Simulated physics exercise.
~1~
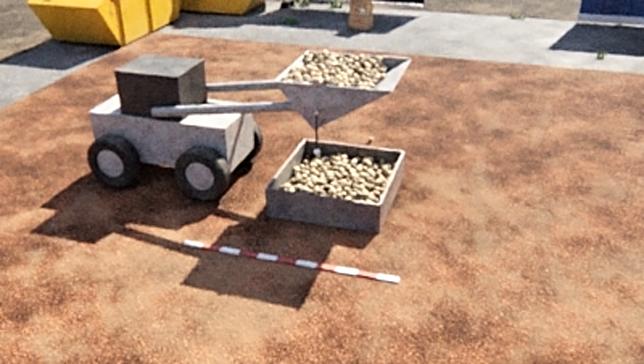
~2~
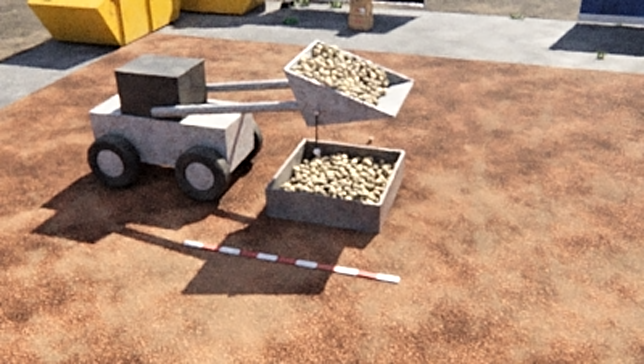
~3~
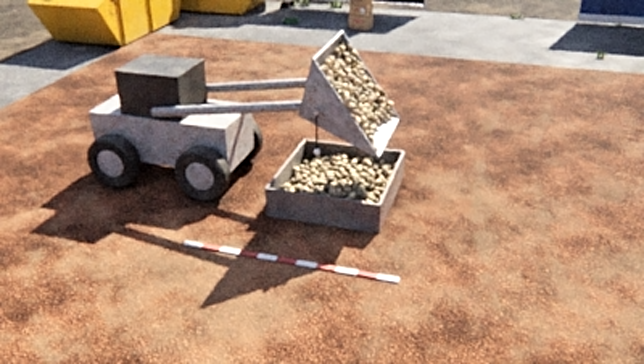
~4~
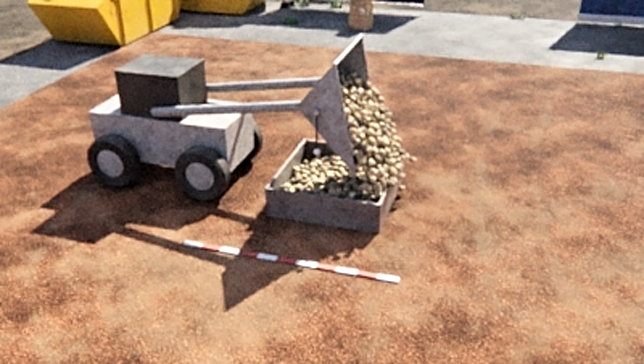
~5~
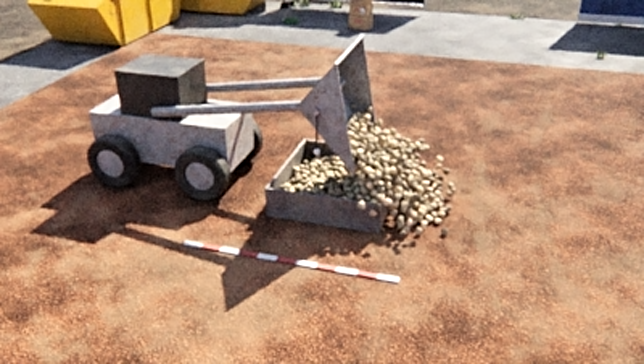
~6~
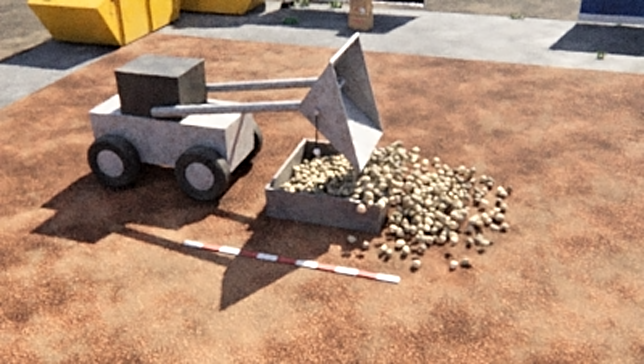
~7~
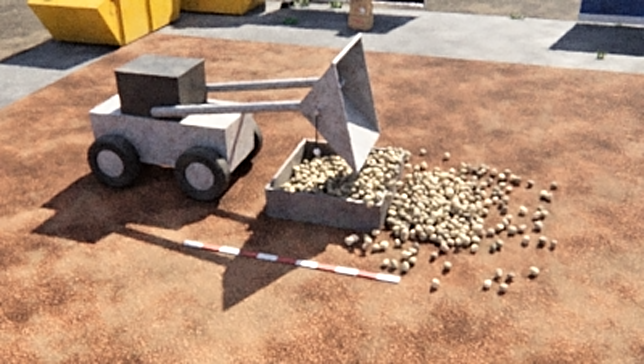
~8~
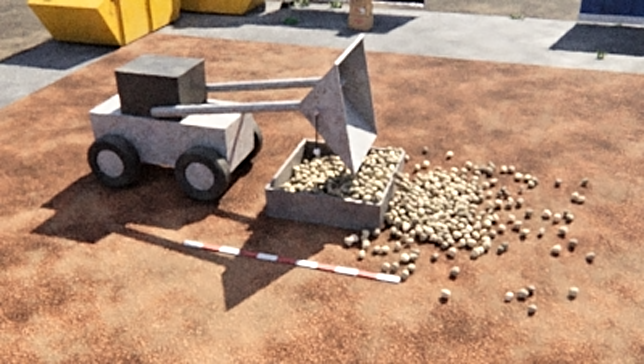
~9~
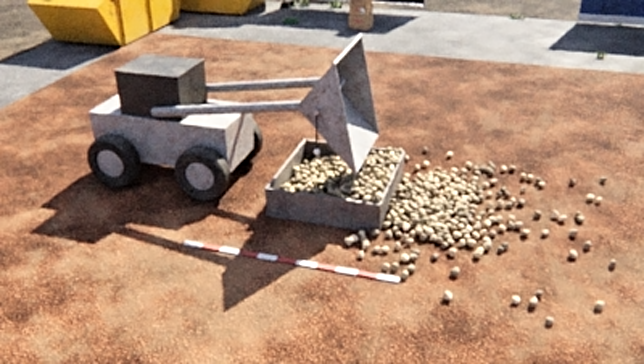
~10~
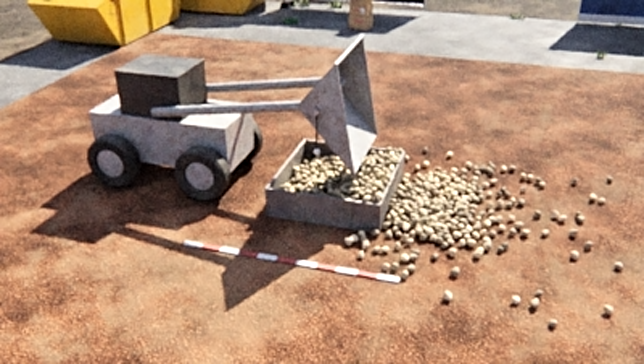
A loader's bucket tips forward, spilling round stones into the bin and across the ground.
